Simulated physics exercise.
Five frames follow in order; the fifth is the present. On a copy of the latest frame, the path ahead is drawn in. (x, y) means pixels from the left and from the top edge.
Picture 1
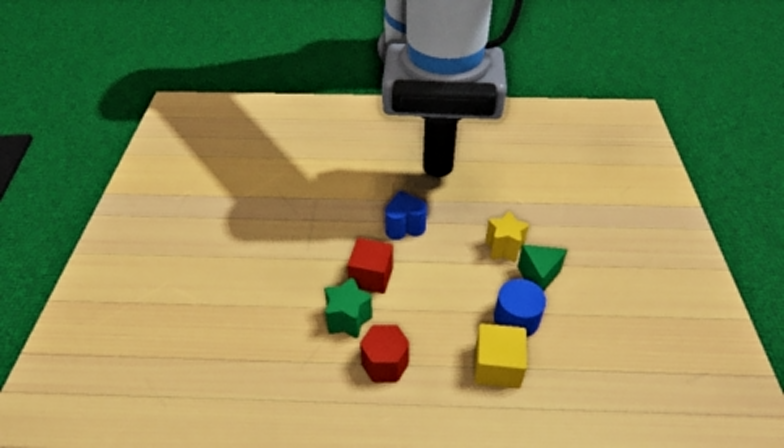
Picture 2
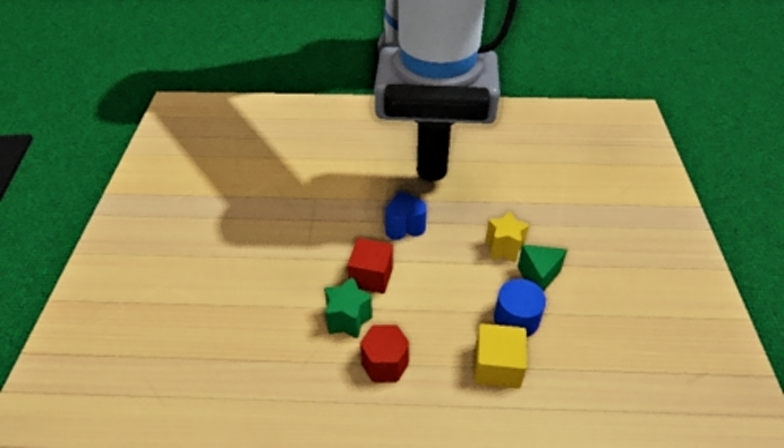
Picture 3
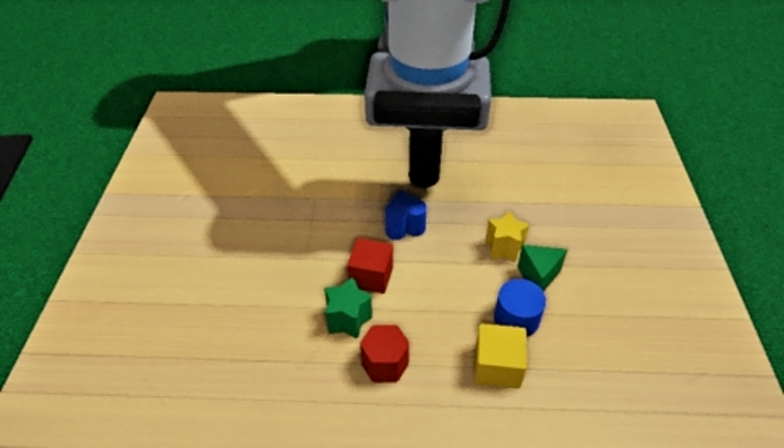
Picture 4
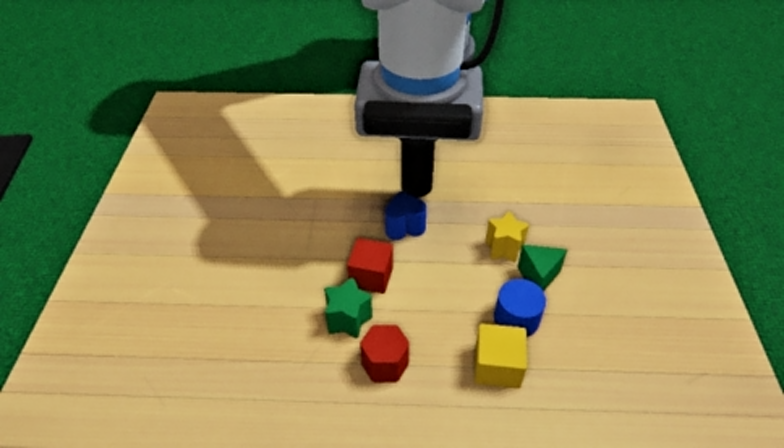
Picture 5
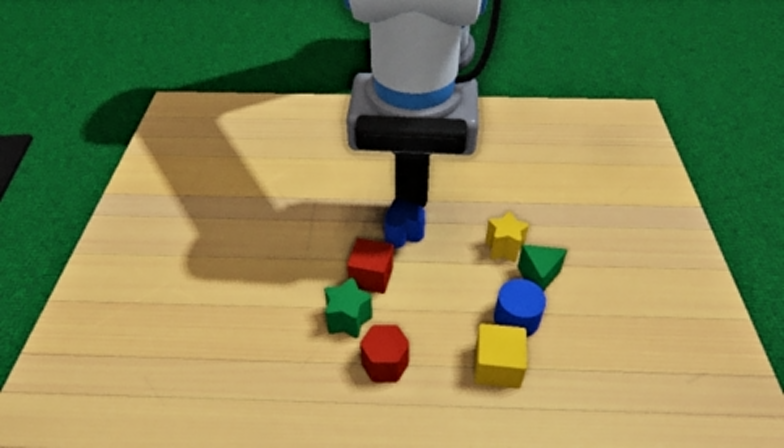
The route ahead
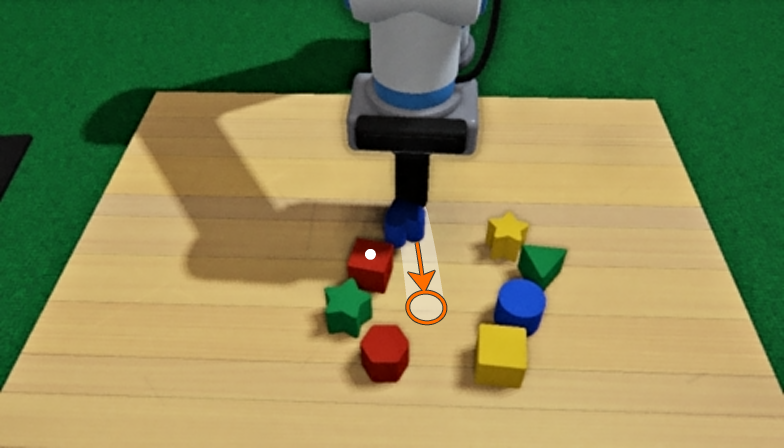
A robot arm moves down and slightly left, nudging the blue heart-shaped block slightly downward.
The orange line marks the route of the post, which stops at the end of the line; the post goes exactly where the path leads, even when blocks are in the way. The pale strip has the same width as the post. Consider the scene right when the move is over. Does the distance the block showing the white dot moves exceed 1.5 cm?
I believe so.
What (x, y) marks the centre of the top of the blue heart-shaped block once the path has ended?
I think it will end close to (399, 306).
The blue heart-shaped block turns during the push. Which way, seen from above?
Viewed from the top, it goes clockwise.
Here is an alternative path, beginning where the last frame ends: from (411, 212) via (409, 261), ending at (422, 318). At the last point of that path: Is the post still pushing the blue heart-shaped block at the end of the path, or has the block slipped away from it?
It stays on the post's front.
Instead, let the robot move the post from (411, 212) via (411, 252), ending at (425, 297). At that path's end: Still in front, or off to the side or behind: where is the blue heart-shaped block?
Most likely the blue heart-shaped block stays ahead.
The line goes from (411, 212) directly to (426, 307); the dot is on the red four-sided block.
What follows on the original path. One third of the way, post at (417, 230); red four-sided block at (367, 262), turned 25° clockwise; blue heart-shaped block at (404, 243).
Two thirds of the way, post at (422, 261); green star block at (339, 300), turned 20° anticlockwise; red four-sided block at (362, 269), turned 60° clockwise; blue heart-shaped block at (408, 276).
At the end, post at (427, 296); green star block at (339, 300), turned 20° anticlockwise; red four-sided block at (362, 269), turned 60° clockwise; red six-sided block unmoved; blue heart-shaped block at (399, 306), turned 35° clockwise.
